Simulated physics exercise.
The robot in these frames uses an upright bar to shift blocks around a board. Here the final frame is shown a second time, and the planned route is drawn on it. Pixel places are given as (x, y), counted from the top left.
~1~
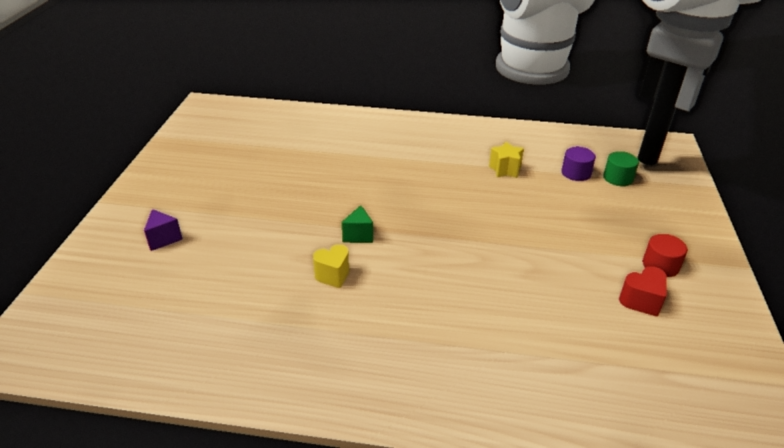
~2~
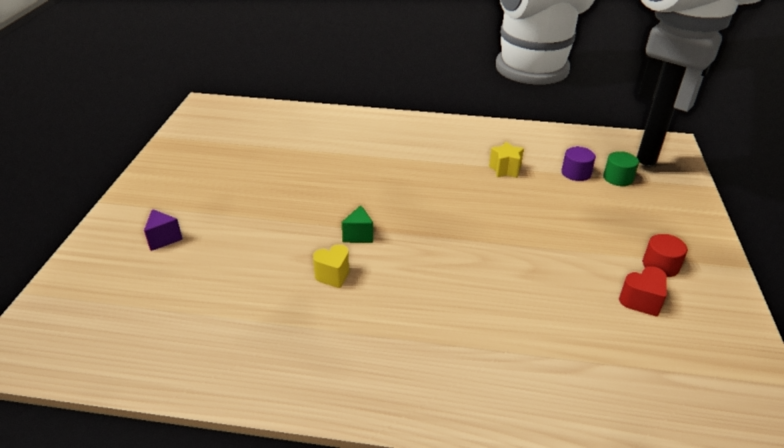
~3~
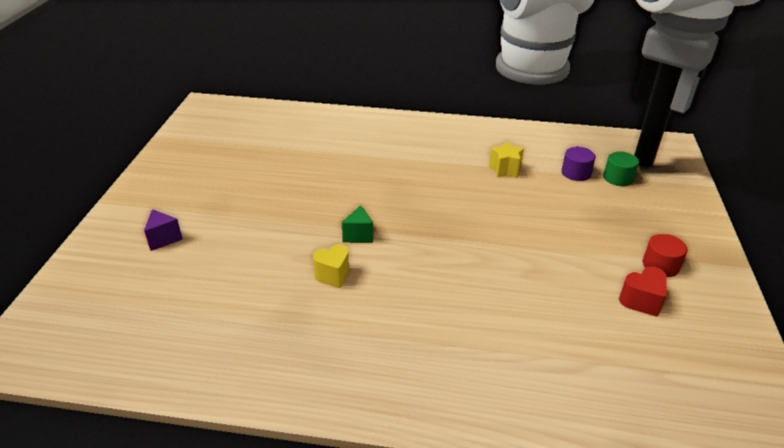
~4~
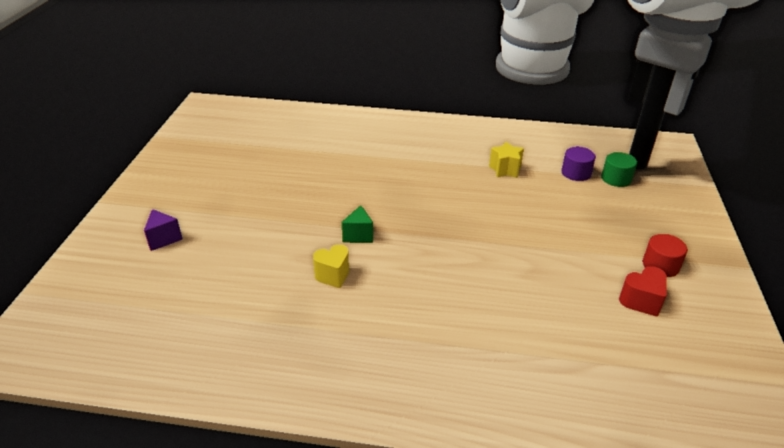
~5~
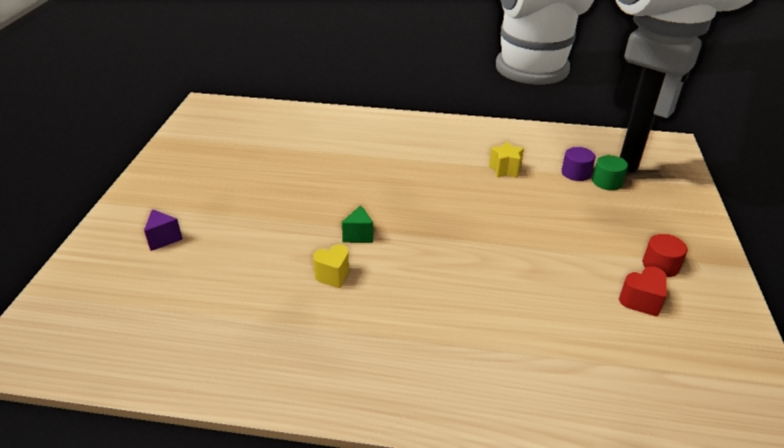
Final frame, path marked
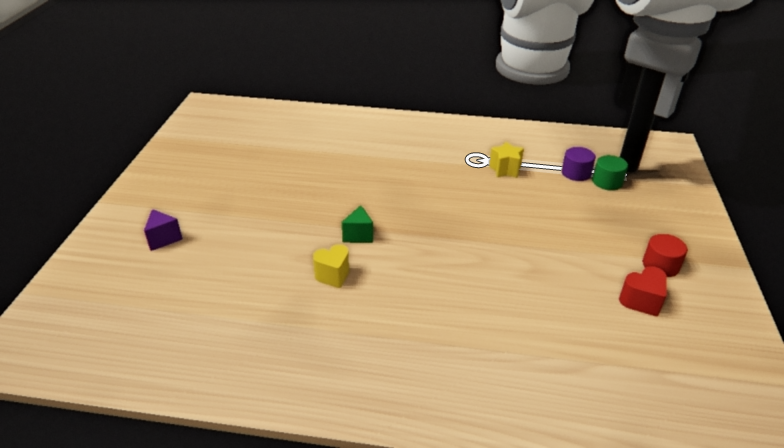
The video shows a robot's upright bar beside colored blocks on a wooden board. The bar moves slightly left, reaches the green cylinder and nudges it a short way left toward the purple cylinder, while the other blocks stay still.
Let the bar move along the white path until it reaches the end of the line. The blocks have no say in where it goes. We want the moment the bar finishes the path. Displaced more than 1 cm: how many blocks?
This push will displace three or more blocks.
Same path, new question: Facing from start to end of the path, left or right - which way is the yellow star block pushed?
Shifted left.
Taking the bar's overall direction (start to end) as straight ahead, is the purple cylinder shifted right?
My answer is no.
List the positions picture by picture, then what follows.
The first picture shows bar's lower end (648, 160); yellow star block (508, 150); purple cylinder (581, 153); green cylinder (624, 158).
The second picture shows bar (647, 161); blocks still.
The third picture shows bar (643, 162); blocks still.
The fourth picture shows bar (637, 164); green cylinder (622, 159).
The fifth picture shows bar (628, 167); yellow star block (508, 150); purple cylinder (581, 153); green cylinder (613, 162).
Drawn move, from (626, 175) to (477, 160).
One third of the way, bar (577, 162); purple cylinder (556, 153); green cylinder (600, 166).
Two thirds of the way, bar (527, 157); yellow star block (496, 150); purple cylinder (522, 158); green cylinder (600, 166).
At the end, bar (478, 153); yellow star block (479, 153), turned 30° anticlockwise; purple cylinder (521, 159); green cylinder (600, 166).
